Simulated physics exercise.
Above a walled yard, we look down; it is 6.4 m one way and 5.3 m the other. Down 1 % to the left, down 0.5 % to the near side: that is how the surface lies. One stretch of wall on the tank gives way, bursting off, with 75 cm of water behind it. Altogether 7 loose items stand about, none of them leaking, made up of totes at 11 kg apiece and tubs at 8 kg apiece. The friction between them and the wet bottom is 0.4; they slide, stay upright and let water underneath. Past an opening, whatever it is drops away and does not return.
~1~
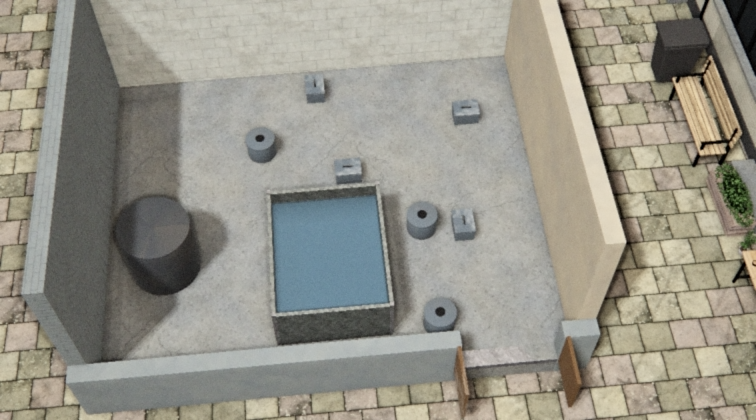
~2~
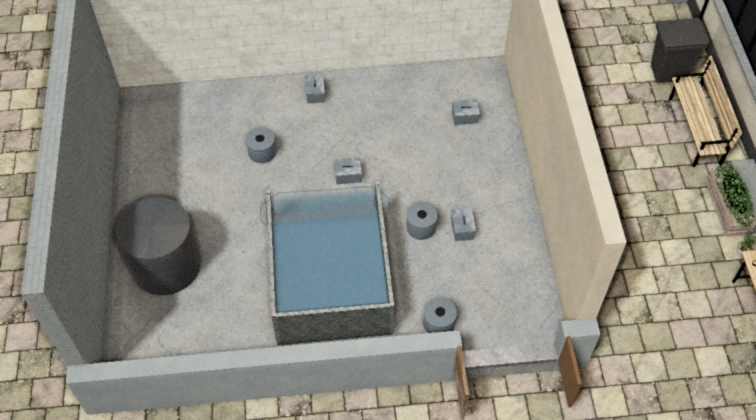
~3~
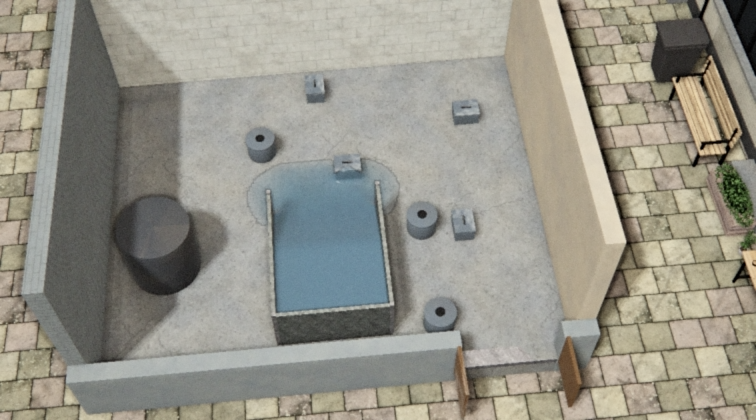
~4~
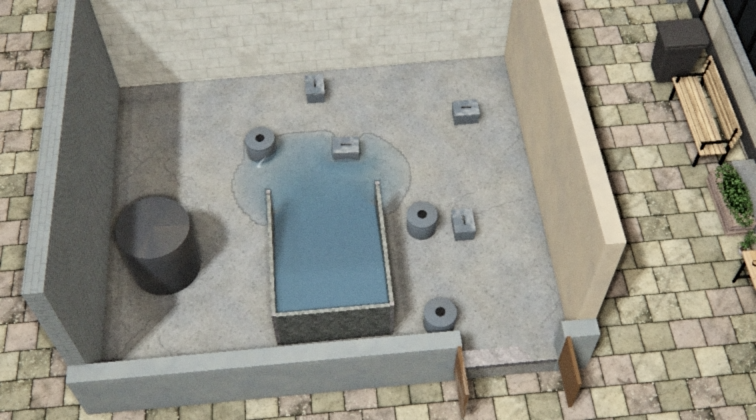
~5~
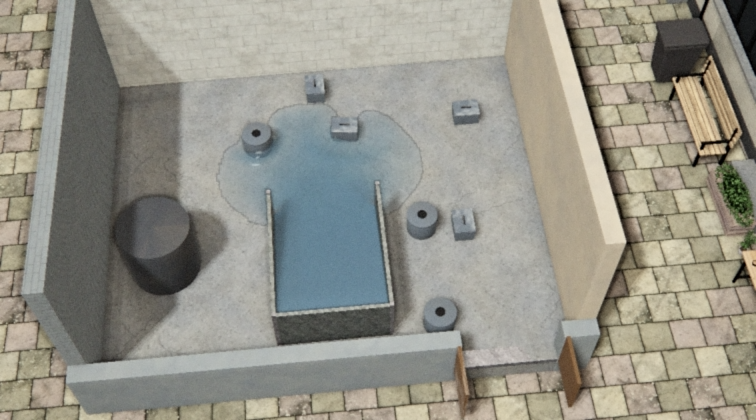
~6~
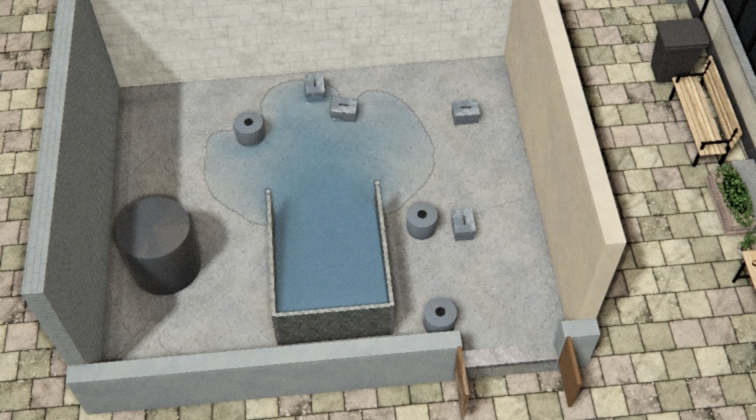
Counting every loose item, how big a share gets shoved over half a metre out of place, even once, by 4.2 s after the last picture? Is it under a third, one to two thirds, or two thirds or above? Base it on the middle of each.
It is one to two thirds.
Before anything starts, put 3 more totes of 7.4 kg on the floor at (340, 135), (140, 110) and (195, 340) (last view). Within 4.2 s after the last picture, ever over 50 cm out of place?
Beyond it, beyond it, within it.
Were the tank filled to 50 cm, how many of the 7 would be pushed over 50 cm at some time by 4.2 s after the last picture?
In that case the number is 3.
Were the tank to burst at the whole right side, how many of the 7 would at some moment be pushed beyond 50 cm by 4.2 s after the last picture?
Result: 5 of them.
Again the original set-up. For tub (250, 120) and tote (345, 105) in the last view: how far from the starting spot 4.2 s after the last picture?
100 cm, then 250 cm.
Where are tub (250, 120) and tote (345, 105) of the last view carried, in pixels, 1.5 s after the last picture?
Somewhere around (125, 84) and (409, 54).
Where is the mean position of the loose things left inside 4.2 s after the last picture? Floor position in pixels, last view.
Near (396, 197).
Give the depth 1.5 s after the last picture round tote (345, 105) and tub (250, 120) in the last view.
Some 27 cm at the first, some 23 cm at the second.
Then, 0.4 s after the last picture 2 of 7 are over 50 cm from their spots; 0 afloat.
Then, 1.5 s after the last picture 2 of 7 are over 50 cm from their spots; 3 afloat.
Then, 2.8 s after the last picture 3 of 7 are over 50 cm from their spots; 4 afloat.
Then, 4.2 s after the last picture 4 of 7 are over 50 cm from their spots, and 4 have been at some point; 2 afloat.
